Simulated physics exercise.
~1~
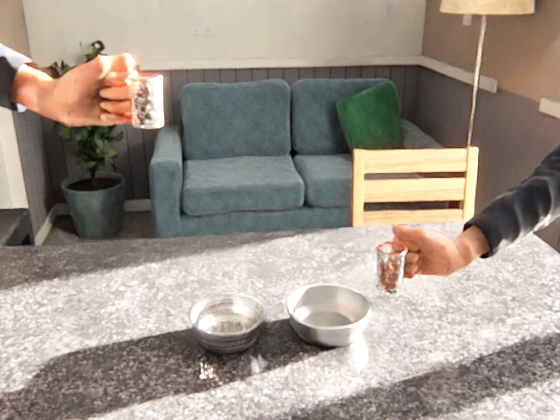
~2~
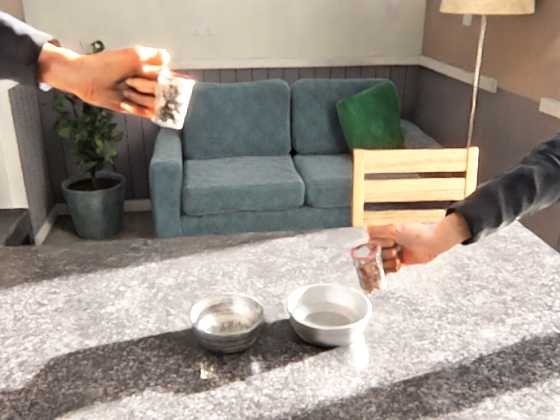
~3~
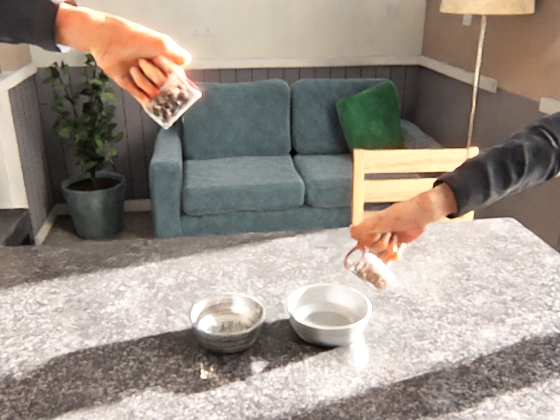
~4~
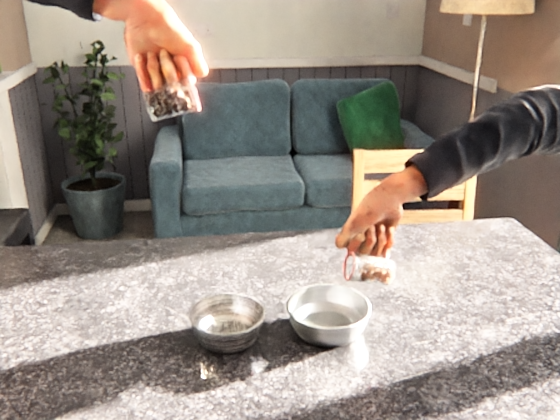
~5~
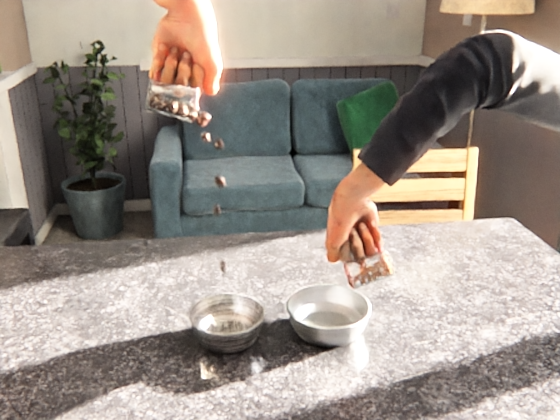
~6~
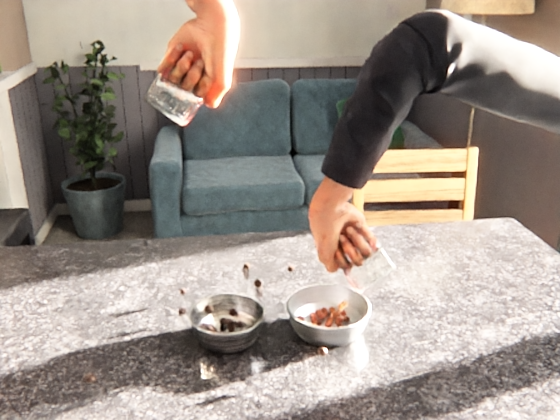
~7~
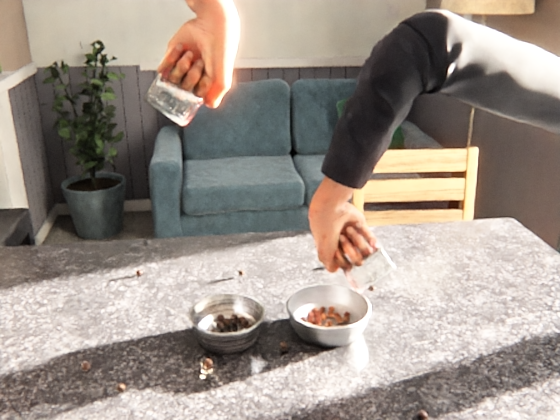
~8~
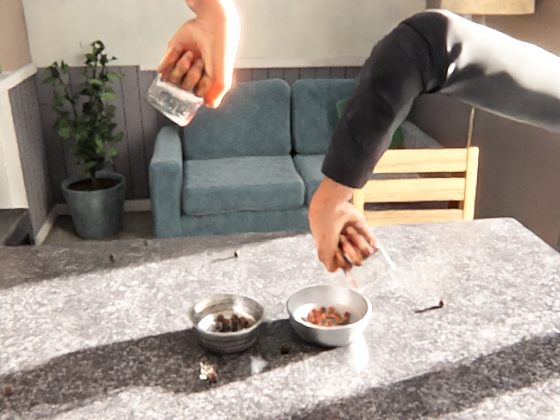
Two hands tipped small clear cups of little brownish pieces over shallow metal bowls on a speckled table; the higher left cup's pieces scattered, with about half ending outside its bowl, while the lower right cup's pieces all landed in theirs.
